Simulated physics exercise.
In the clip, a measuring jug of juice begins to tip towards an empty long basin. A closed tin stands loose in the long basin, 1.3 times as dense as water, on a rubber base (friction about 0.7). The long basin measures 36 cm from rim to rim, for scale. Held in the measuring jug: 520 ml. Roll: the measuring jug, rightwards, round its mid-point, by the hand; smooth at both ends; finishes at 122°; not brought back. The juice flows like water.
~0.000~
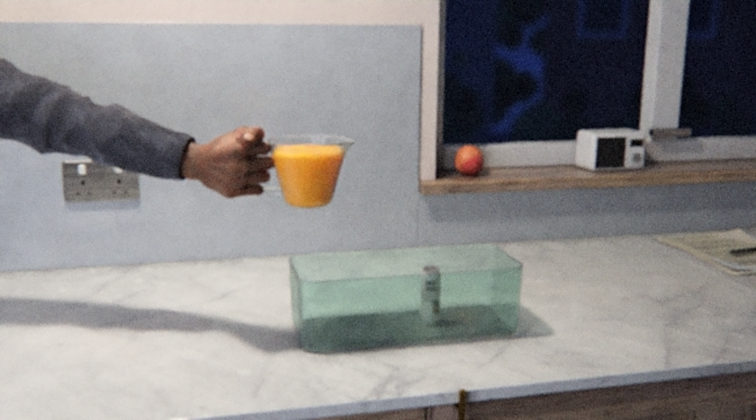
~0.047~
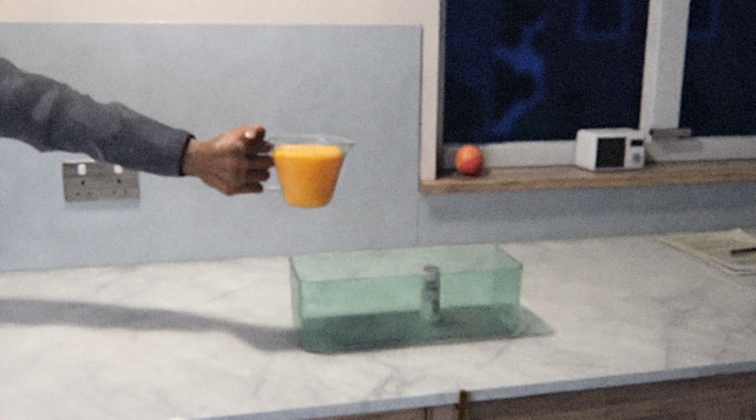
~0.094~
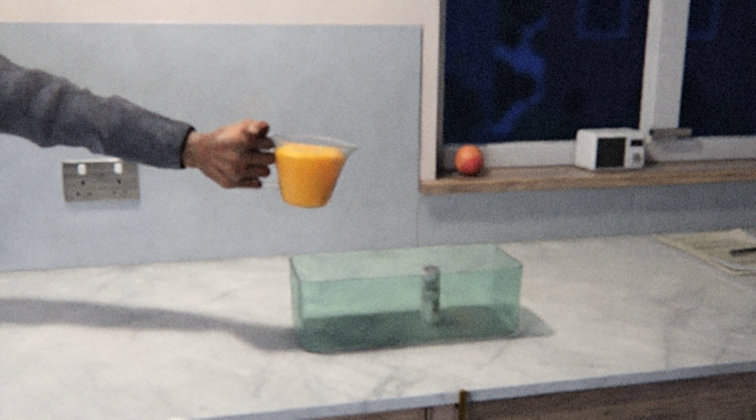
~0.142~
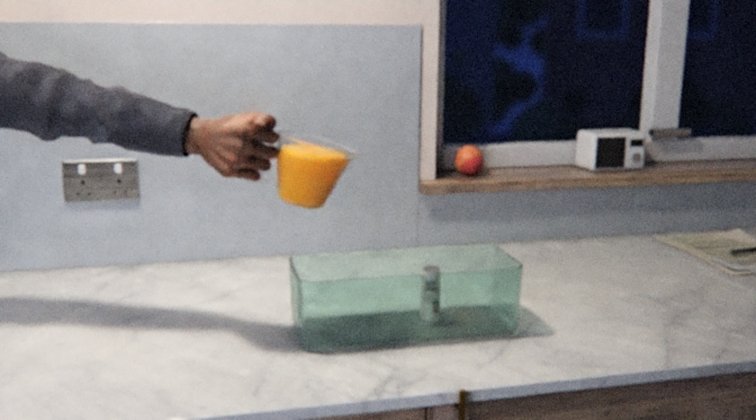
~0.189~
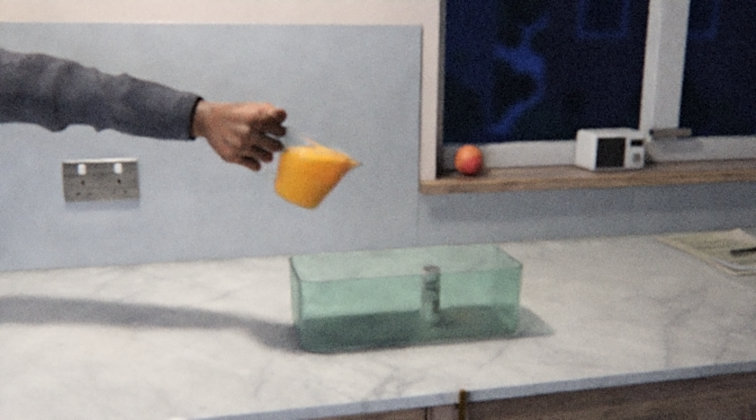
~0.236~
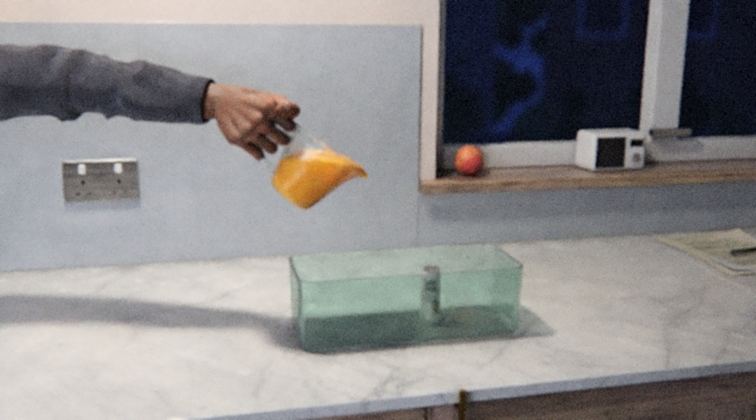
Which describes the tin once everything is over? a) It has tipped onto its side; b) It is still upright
It is still upright (b).
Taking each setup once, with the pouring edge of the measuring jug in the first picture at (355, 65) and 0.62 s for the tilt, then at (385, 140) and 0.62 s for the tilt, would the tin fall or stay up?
The tin stays vertical the first time and overturns the second time.
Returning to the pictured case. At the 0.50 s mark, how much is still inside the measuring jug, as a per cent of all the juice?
About 18 percent.
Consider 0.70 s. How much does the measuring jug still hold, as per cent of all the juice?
About 0 percent.
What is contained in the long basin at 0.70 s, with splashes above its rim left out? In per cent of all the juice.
Around 96 per cent of the whole.
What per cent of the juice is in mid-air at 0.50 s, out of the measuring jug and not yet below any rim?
Near 32 per cent at that moment.
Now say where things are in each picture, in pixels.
Tilt 0°; pouring edge (355, 141); surface from (272, 151) to (343, 149); the long basin's rim runs from (294, 270) to (509, 256); the tin's top is at (431, 271), in the first frame.
Tilt 2°; pouring edge (356, 142); surface from (272, 150) to (344, 150), in the second frame.
Tilt 7°; pouring edge (358, 147); surface from (274, 149) to (345, 151), in the third frame.
Tilt 15°; pouring edge (361, 154); surface from (278, 149) to (349, 154), in the fourth frame.
Tilt 26°; pouring edge (363, 164); surface from (281, 152) to (356, 158), in the fifth frame.
Tilt 39°; pouring edge (363, 176); surface from (283, 158) to (355, 166); 4 per cent is over the edge, in the sixth frame.
Then, 0.50 s in, the tilt is 111° and 18 per cent is still to pour; the tin stands where it began.
Then, 0.70 s in, the tilt is 122° and 0 per cent is still to pour; the tin stands where it began.
Then, 0.90 s in, the tilt is 122° and 0 per cent is still to pour; the tin stands where it began.
Then, 1.12 s in, the tilt is 122° and 0 per cent is still to pour; the tin stands where it began.
Finally, the tin stands where it began.
